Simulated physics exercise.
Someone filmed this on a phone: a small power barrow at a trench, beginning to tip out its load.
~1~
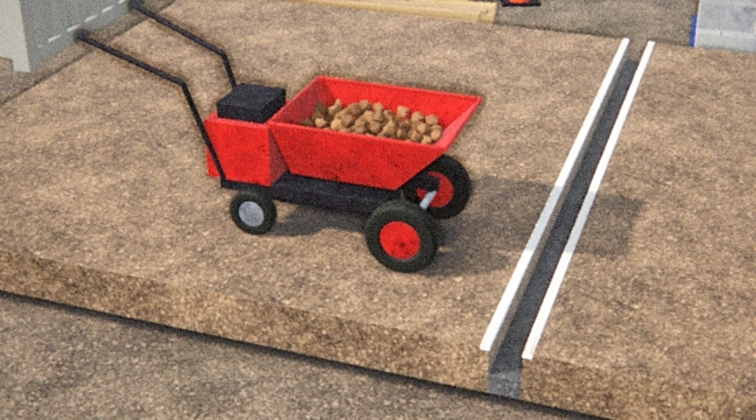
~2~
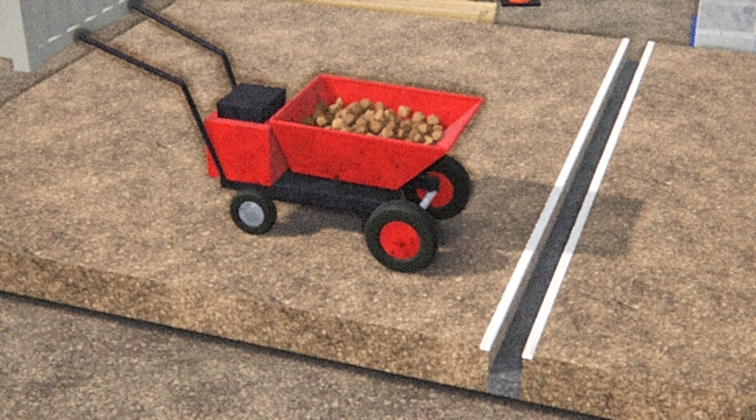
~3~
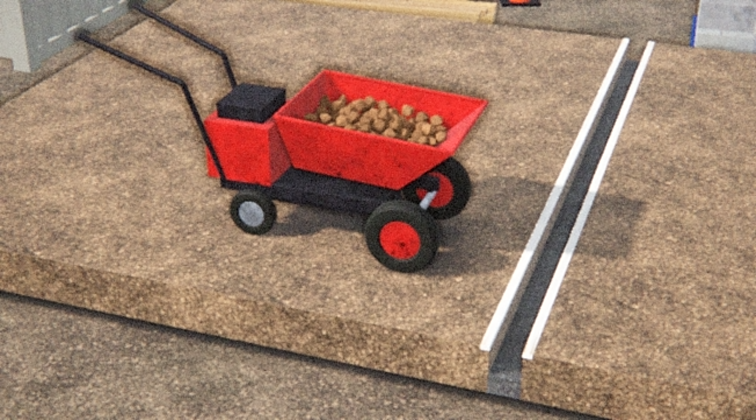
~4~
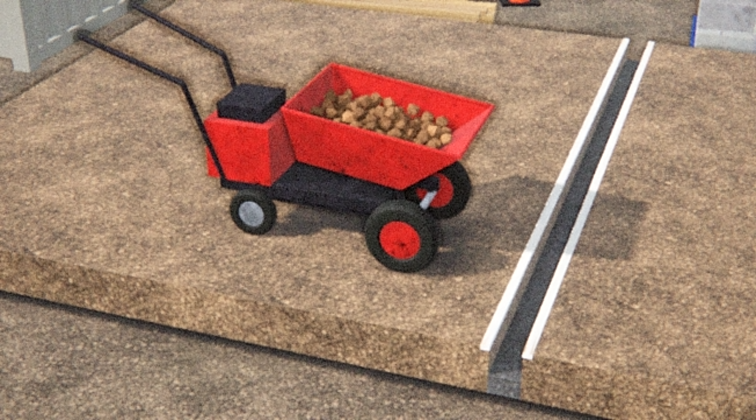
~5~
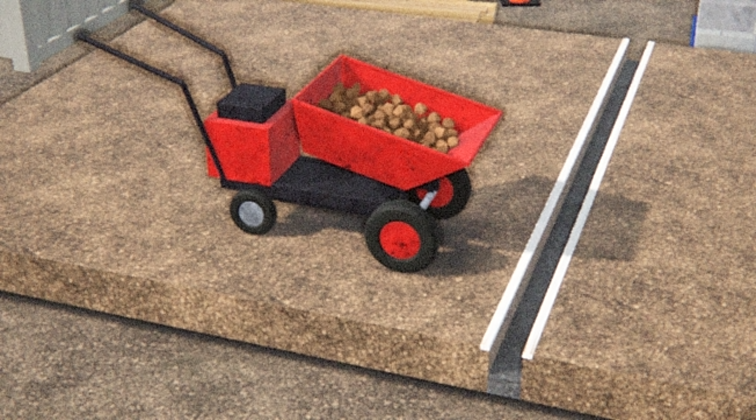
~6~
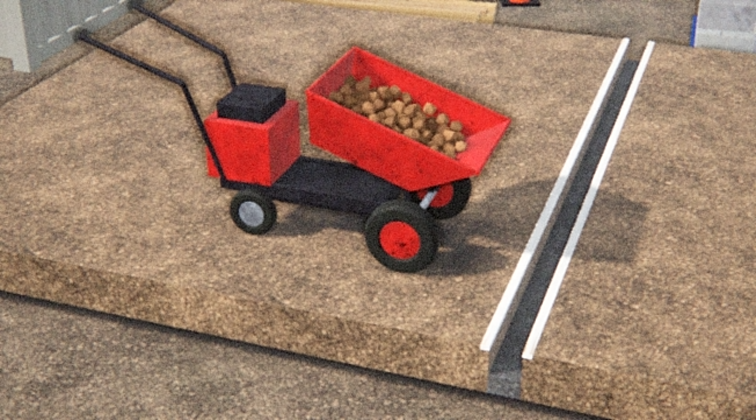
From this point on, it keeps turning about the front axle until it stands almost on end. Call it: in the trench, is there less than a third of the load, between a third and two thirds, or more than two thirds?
Between a third and two thirds of the load is in the trench.
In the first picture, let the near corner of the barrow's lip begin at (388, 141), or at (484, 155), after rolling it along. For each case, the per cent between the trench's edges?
That works out to 40 per cent for the first position and 0 per cent for the second.
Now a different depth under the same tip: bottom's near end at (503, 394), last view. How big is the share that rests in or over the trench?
I'd put it at about 60 in a hundred.
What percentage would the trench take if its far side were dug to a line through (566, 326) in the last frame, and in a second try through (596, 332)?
Roughly 80 % and 100 %.
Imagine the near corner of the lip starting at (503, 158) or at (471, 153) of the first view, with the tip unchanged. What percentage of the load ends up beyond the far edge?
Roughly 80 and 80 percent respectively.
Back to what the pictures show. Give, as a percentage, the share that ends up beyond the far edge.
Near 40 in every hundred.
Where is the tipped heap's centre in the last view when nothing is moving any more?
Roughly at (554, 263).
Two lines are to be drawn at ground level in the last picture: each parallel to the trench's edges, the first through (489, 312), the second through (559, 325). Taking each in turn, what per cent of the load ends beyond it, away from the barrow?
In order, some 90 % then some 40 %.
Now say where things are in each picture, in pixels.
In the first picture, lip of the skip (446, 149), level; top of the load (361, 125), clay clods; first edge of the trench (500, 313); far edge (541, 321), the trench under half as wide as the skip, and about as deep as wide.
In the second picture, lip of the skip (447, 150), level; top of the load (362, 124).
In the third picture, lip of the skip (452, 153), tipped barely; top of the load (366, 122).
In the fourth picture, lip of the skip (459, 158), tipped a little; top of the load (350, 118).
In the fifth picture, lip of the skip (468, 164), tipped a little; top of the load (347, 117).
In the sixth picture, lip of the skip (477, 173), tipped clearly; top of the load (357, 111); first edge of the trench (500, 313); far edge (541, 321).
Just after the last frame, skip tipped steeply; every one in the skip.
A moment on, skip tipped right over; roughly half in the skip; roughly a quarter in or heaped over the trench; roughly a quarter beyond it; just a few falling.
Further on, skip tipped right over; about a tenth in the skip; just a few short of the trench; roughly a third in or heaped over the trench; roughly half beyond it.
When it is over, skip tipped right over; about a tenth in the skip; just a few short of the trench; roughly half in or heaped over the trench; roughly half beyond it.
